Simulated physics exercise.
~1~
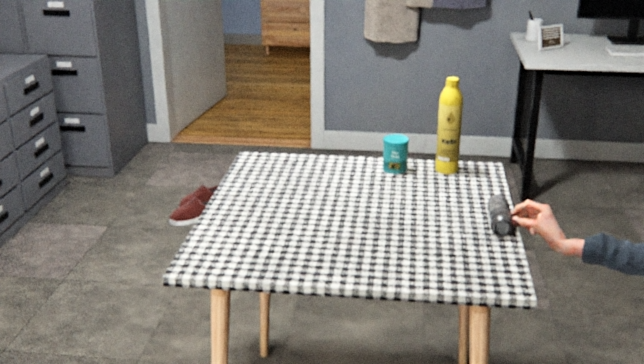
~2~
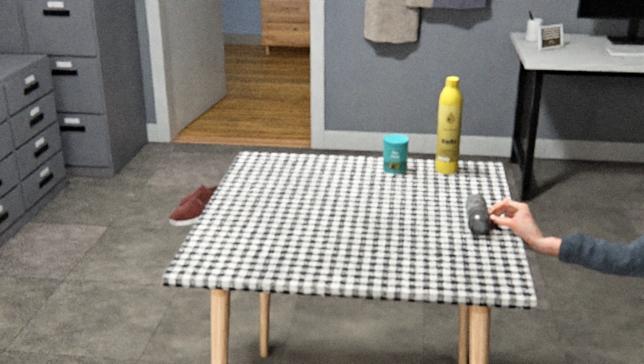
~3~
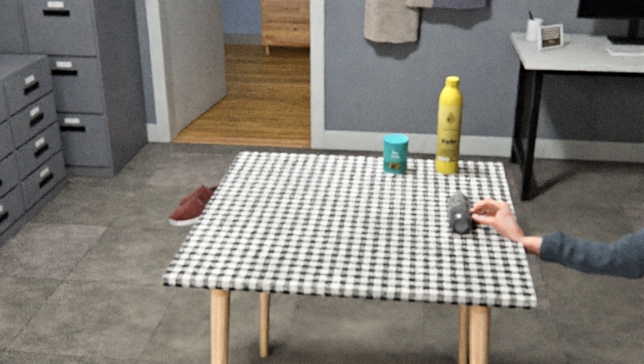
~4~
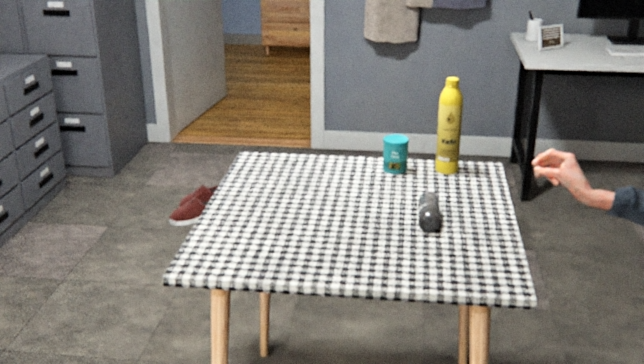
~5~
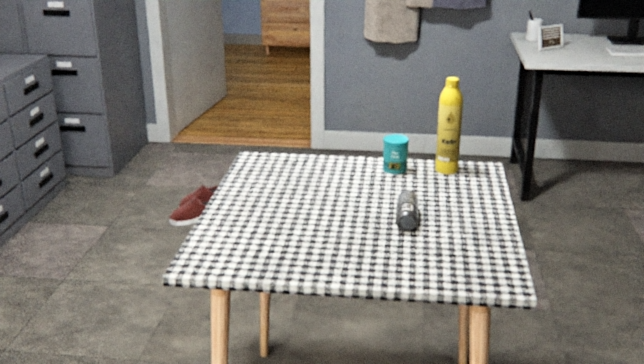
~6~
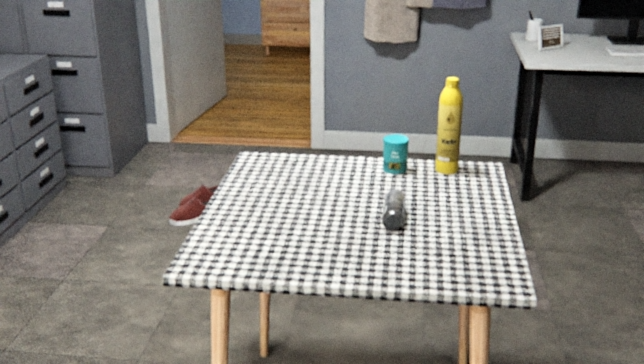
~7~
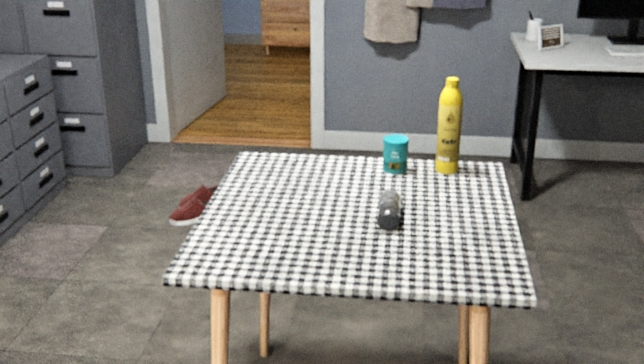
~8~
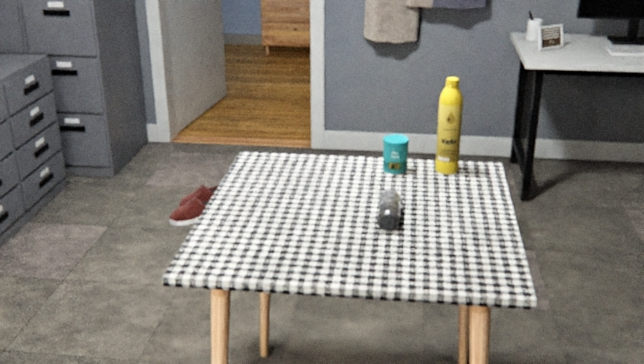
Grey can on its side being pushed left by a hand, rolling on alone and stopping mid-table before a turquoise tin.
